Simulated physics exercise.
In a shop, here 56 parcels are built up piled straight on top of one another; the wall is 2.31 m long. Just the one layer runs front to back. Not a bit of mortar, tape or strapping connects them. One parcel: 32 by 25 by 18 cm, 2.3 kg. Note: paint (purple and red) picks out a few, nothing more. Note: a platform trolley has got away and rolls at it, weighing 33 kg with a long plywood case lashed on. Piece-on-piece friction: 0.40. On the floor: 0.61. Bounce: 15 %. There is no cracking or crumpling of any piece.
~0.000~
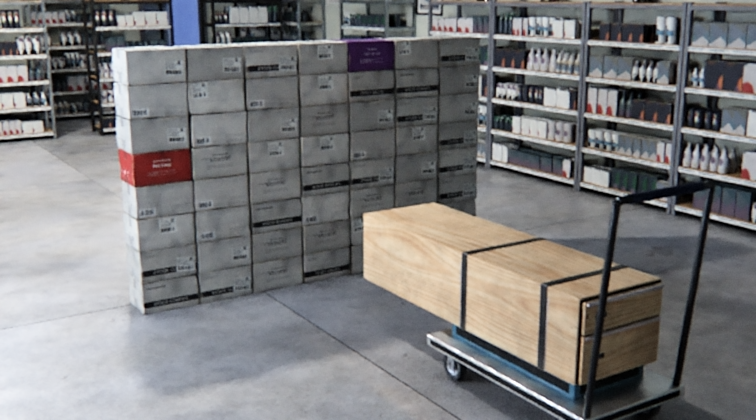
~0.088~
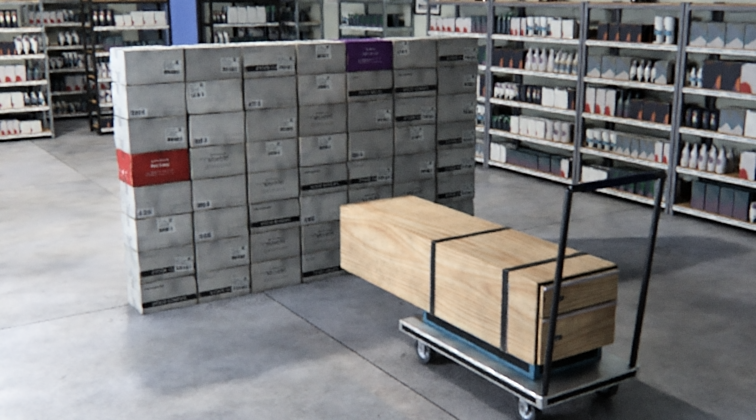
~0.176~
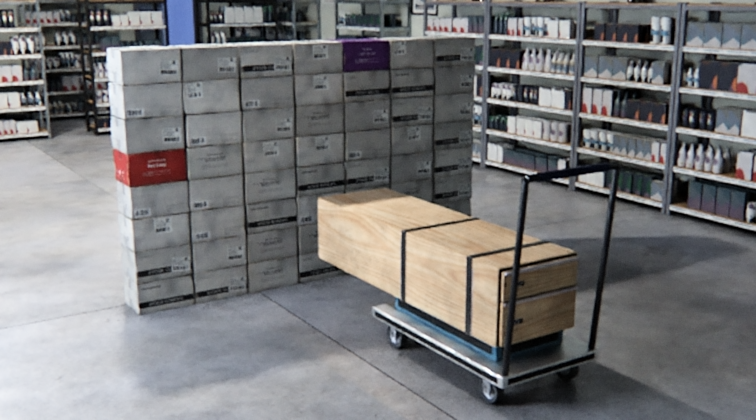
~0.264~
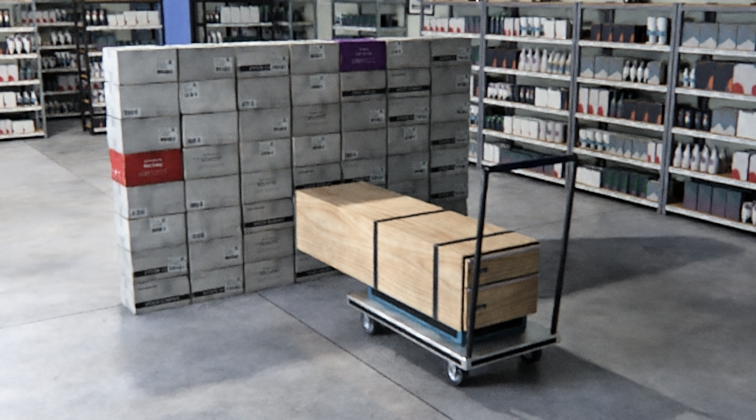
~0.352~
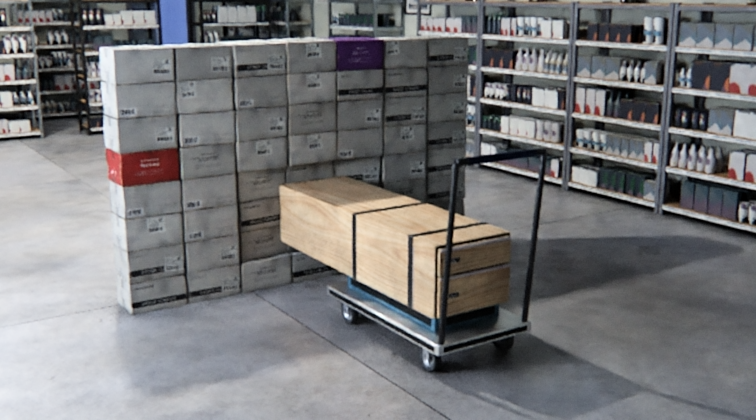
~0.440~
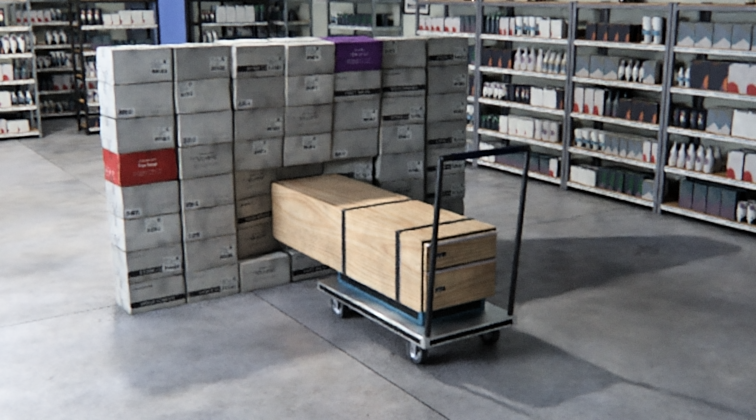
A platform trolley with a black handle, carrying a long strapped wooden crate, rolls leftward across a grey concrete floor in a warehouse lined with stocked shelves, seen from slightly above. Before it stands a wall of stacked grey parcels, one red at the left and one purple on the top row. As the camera pans slightly, the crate's front end meets the wall and pushes some parcels back, shifting and slightly tilting others.
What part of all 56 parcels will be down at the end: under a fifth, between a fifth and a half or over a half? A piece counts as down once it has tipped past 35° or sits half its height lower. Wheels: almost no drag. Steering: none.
Down fraction: A fifth through a half.
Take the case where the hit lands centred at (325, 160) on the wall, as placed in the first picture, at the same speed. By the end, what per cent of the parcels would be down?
30 %.
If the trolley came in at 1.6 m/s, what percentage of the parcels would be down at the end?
Share down: Close to 20%.
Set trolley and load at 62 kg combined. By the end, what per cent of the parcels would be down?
I'd put it near 40 in a hundred.
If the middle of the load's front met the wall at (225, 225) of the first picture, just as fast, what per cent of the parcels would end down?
Roughly 40 per cent would be down.
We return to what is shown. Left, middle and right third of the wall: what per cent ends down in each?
Left third 0 percent, middle third 90 percent, right third 0 percent.
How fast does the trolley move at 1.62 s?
Speed: Close to 0.0 m/s.
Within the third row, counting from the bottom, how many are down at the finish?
I count 3 down there.
After 0.76 s, load 28 cm past the wall's line, still rolling; 7 of the 56 parcels down; purple parcel shifted 7 cm.
After 1.62 s, load 28 cm past the wall's line, stopped; 16 of the 56 parcels down; purple parcel leaning 28°, 10 cm lower.
After 2.20 s, load 28 cm past the wall's line, stopped; 21 of the 56 parcels down; purple parcel on its side.
At rest (3.5 s), load 28 cm past the wall's line, stopped; 21 of the 56 parcels down; purple parcel upside down; red parcel unmoved. That is 38 per cent. As the last picture would show them, middles, purple parcel near (224, 184), red parcel near (140, 164).
